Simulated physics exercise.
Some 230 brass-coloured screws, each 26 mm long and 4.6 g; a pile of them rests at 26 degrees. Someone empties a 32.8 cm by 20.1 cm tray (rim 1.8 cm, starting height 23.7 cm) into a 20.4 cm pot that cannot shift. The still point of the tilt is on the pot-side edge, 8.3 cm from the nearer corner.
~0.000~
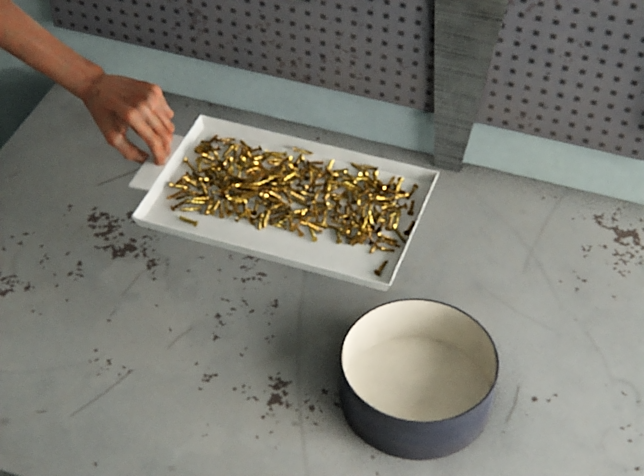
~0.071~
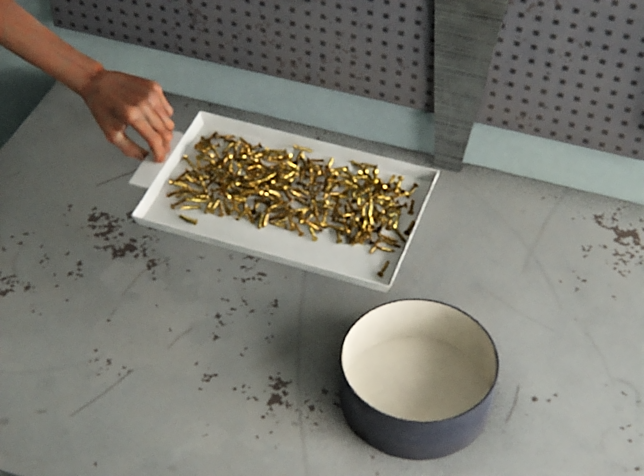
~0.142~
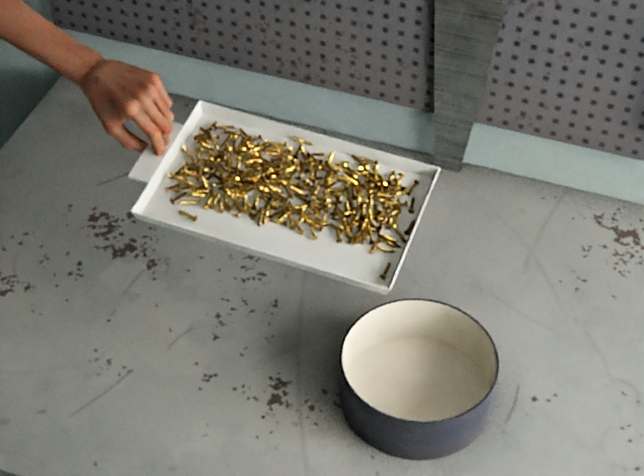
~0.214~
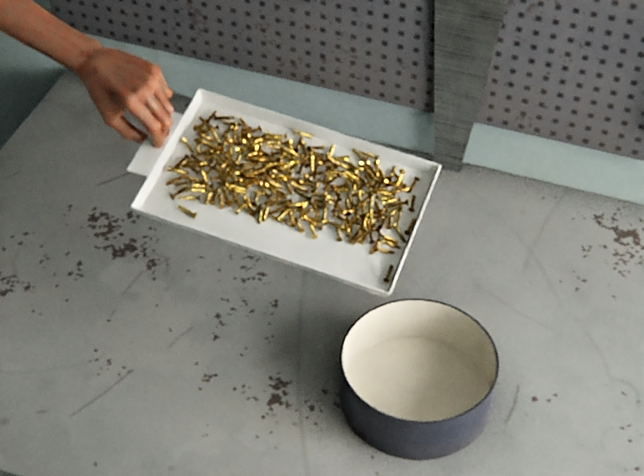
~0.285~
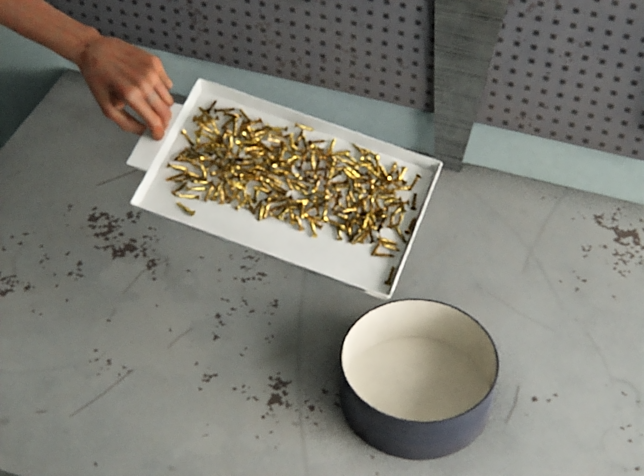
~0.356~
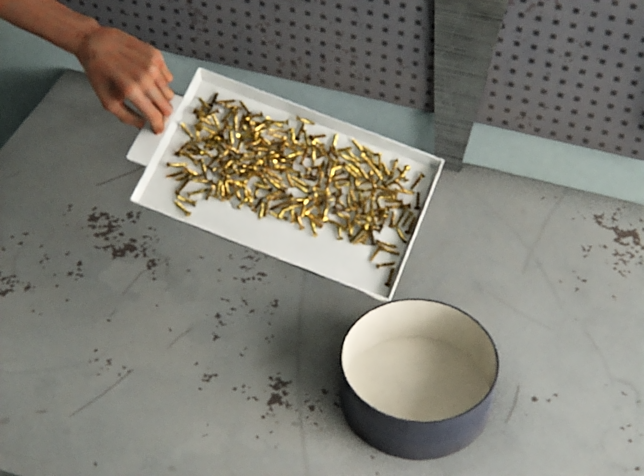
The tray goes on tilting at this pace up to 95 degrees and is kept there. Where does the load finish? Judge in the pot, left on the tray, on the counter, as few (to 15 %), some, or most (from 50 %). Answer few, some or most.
Pot most, tray few, counter some.
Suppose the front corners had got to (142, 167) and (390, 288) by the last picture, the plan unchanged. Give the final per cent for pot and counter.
Pot 95, counter 5.
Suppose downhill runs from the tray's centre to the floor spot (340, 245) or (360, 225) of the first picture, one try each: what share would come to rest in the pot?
About 100 and 60 per cent.
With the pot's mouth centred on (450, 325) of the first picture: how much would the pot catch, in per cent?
Some 10 per cent.
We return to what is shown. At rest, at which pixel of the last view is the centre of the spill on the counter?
Around (313, 441).
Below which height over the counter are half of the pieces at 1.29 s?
Some 14 cm.
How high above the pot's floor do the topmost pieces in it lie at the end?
About 2.5 cm.
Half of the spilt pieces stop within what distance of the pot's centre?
Roughly 16 cm.
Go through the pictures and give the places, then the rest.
The first picture shows tray tilt 0 degrees, front corners at (138, 215) and (387, 281); middle of the pieces at (290, 189); pot at (420, 358).
The second picture shows tray tilt 1 degrees, front corners at (137, 213) and (387, 282); middle of the pieces at (290, 187).
The third picture shows tray tilt 5 degrees, front corners at (137, 209) and (387, 285), lowest corner right front; middle of the pieces at (290, 183).
The fourth picture shows tray tilt 10 degrees, front corners at (136, 205) and (387, 289), lowest corner right front; middle of the pieces at (290, 178).
The fifth picture shows tray tilt 14 degrees, front corners at (136, 201) and (387, 292), lowest corner right front; middle of the pieces at (291, 174).
The sixth picture shows tray tilt 19 degrees, front corners at (136, 198) and (387, 295), lowest corner right front; middle of the pieces at (292, 171); pot at (420, 358). The tray's pace is about 65 degrees a second.
Then, at 0.92 s, tilt 55 degrees; the tray holds 90 %, the pot 0 %.
After 1.29 s, tilt 79 degrees; the tray holds 40 %, the pot 25 %.
After 1.75 s, tilt 95 degrees; the tray holds 0 %, the pot 75 %.
By 2.3 s all is still; pot 75 %, tray 0 %, counter 25 %.
